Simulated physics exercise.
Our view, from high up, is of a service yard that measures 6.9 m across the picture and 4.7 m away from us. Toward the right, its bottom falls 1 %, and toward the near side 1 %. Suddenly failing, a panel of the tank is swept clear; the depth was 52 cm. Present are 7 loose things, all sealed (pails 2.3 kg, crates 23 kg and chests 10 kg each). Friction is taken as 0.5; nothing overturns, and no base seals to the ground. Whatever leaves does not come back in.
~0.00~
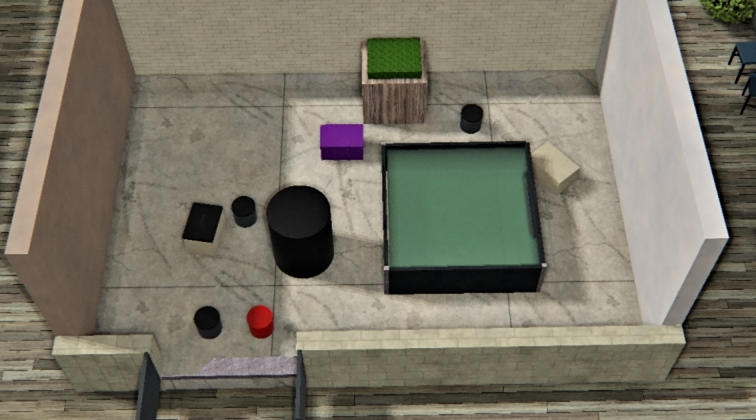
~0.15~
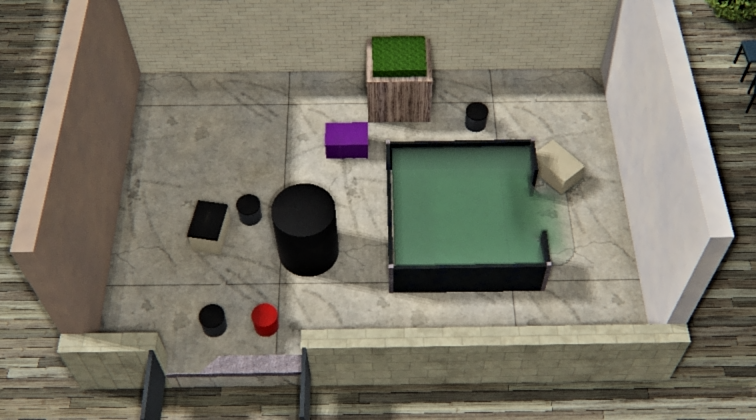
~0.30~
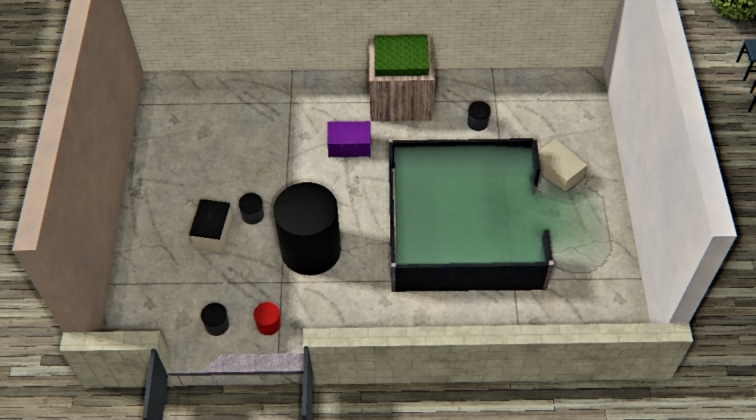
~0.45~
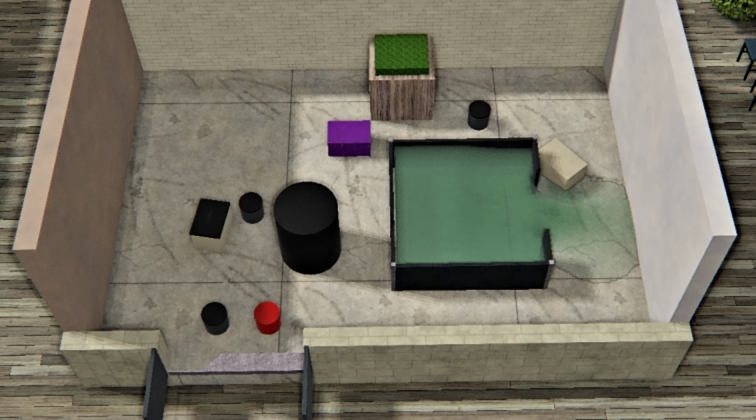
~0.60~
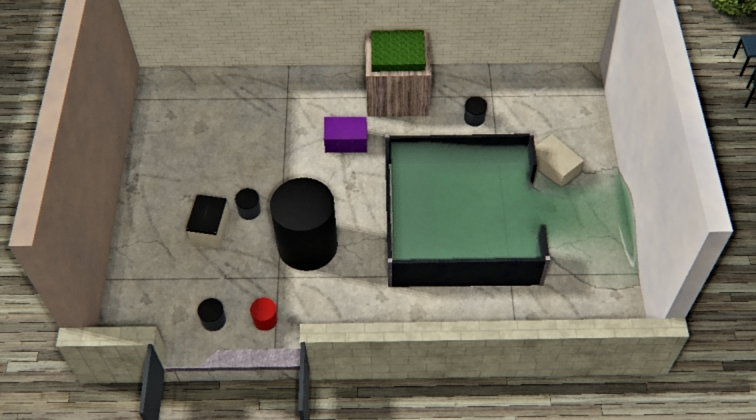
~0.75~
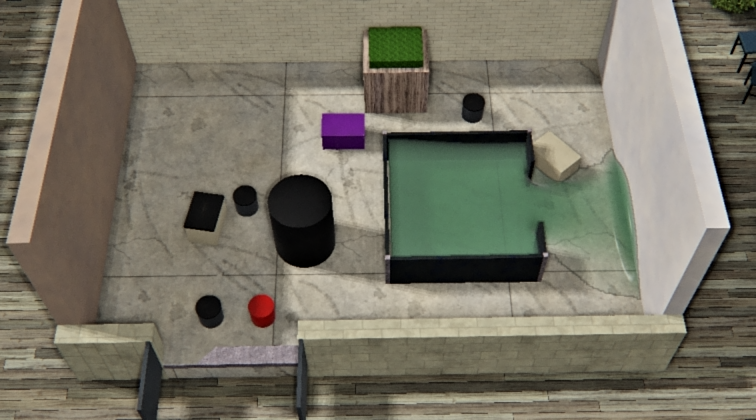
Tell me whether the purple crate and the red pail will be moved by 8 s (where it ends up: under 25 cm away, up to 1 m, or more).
In short, purple crate keeps to its starting spot; red pail gets moved a long way.
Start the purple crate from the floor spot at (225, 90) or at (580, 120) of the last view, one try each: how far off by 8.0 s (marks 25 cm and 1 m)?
Outcomes in order: It sits still; it is taken a long way.
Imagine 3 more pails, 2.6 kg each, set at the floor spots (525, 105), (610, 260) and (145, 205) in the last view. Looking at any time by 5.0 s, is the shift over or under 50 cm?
From first to last: Surpasses it, surpasses it, does not reach it.
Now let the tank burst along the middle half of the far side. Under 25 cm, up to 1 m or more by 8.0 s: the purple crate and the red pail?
Under that change the purple crate would sit tight and the red pail would drift slightly.
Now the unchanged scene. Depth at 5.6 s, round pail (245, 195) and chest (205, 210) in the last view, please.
Close to 0 and 1 centimetres.
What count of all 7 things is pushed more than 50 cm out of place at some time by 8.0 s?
That comes to 3.
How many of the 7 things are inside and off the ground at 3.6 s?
Answer: 0.
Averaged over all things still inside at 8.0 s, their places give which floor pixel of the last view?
Roughly at (317, 179).
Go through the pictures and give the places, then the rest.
The first picture shows the purple crate at (341, 135), on the bottom; the red pail at (259, 317), on the bottom; 3.6 m2 under water; 0 of 7 have shifted.
The second picture shows the purple crate at (346, 133) rests on the ground; the red pail at (264, 315) rests on the ground; water covers 4.1 m2; 0 of 7 have shifted.
The third picture shows the purple crate at (349, 132), on the bottom; the red pail at (266, 313) rests on the ground; 4.6 m2 under water; 0 of 7 have shifted.
The fourth picture shows the purple crate at (349, 132), on the bottom; the red pail at (266, 313) rests on the ground; 5.3 m2 under water; 0 of 7 have shifted.
The fifth picture shows the purple crate at (345, 128), on the bottom; the red pail at (263, 309), on the bottom; 5.5 m2 under water; 0 of 7 have shifted.
The sixth picture shows the purple crate at (343, 124), on the bottom; the red pail at (261, 306) rests on the ground; water covers 5.6 m2; 0 of 7 have shifted.
After 1.6 s the purple crate is near (343, 124), 0.0 m from its start, aground; the red pail is near (261, 306), 0.0 m from its start, aground; 0 of 7 are out; 0 afloat.
After 3.6 s the purple crate is near (343, 124), 0.0 m from its start, aground; the red pail is near (237, 305), 0.3 m from its start, aground; 0 of 7 are out; 0 afloat.
After 5.6 s the purple crate is near (343, 124), 0.0 m from its start, aground; the red pail is near (118, 266), 1.9 m from its start, afloat; 0 of 7 are out; 3 afloat.
After 8.0 s the purple crate is near (343, 124), 0.0 m from its start, aground; the red pail is near (165, 135), 3.0 m from its start, aground; 0 of 7 are out; 3 afloat.
